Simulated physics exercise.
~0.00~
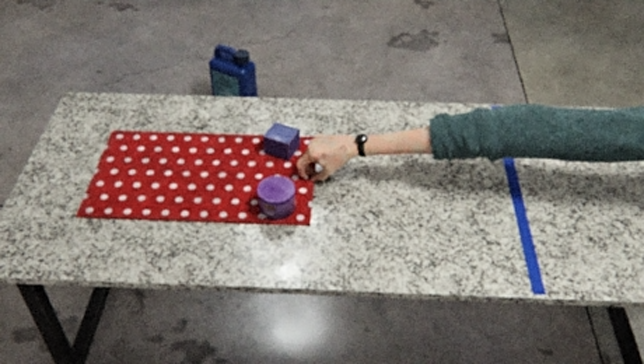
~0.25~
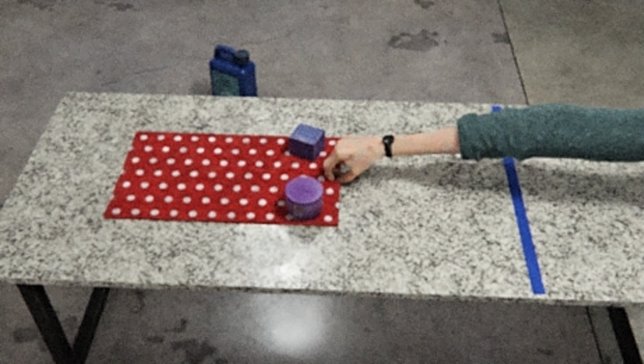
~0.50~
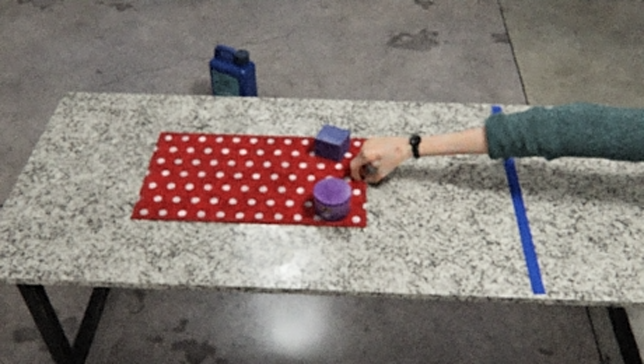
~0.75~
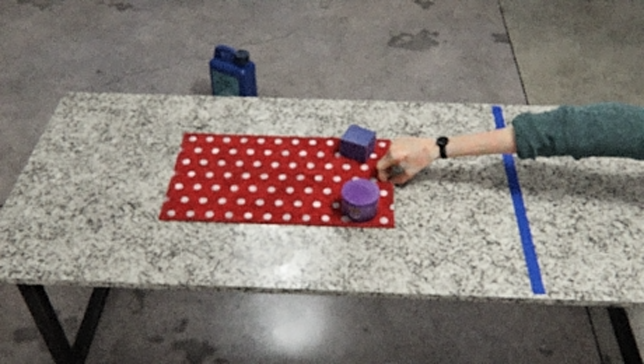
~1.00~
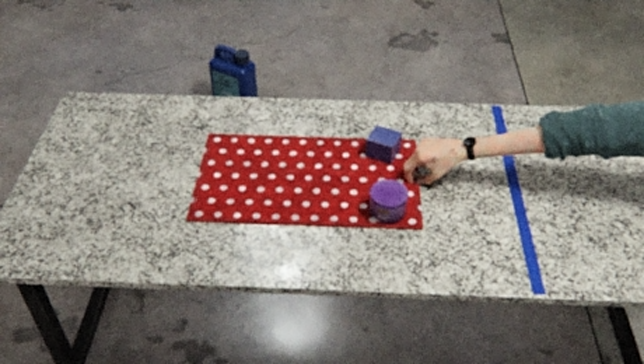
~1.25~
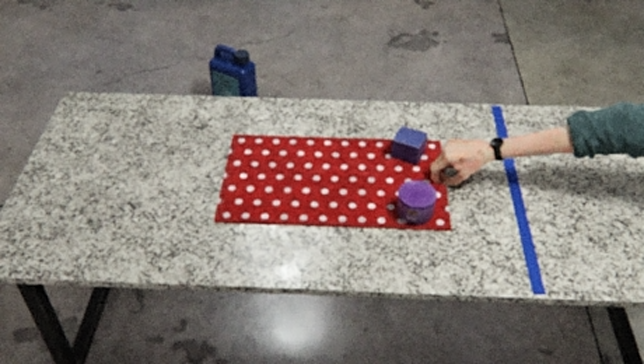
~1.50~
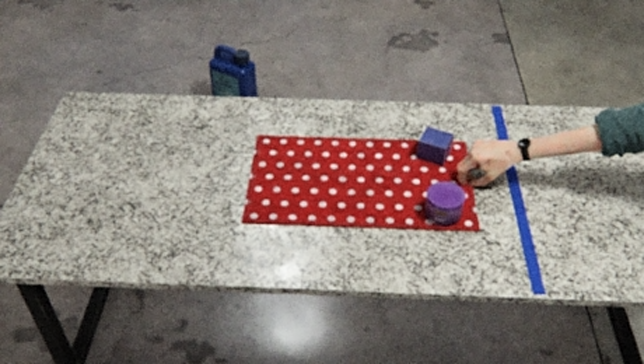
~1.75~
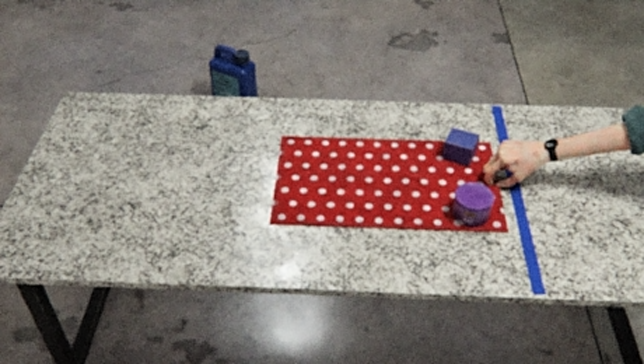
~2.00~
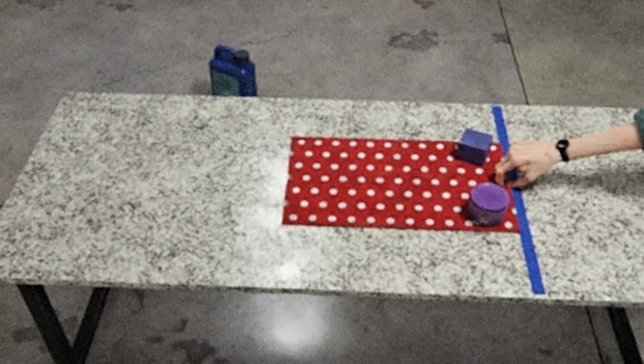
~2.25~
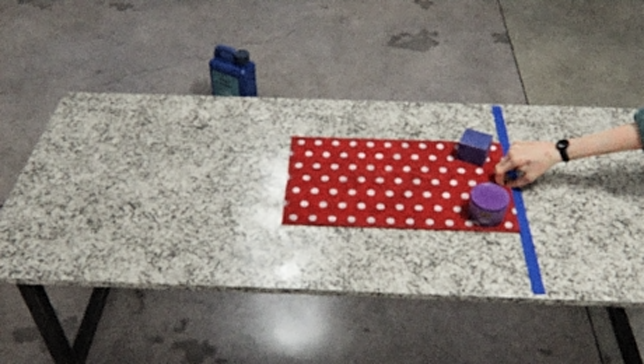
On a speckled stone-topped table, a hand pulls a red polka-dot cloth steadily to the right, carrying a blue block and a purple tub along with it. The hand stops as the cloth's edge reaches the blue tape, with both objects still on the cloth.
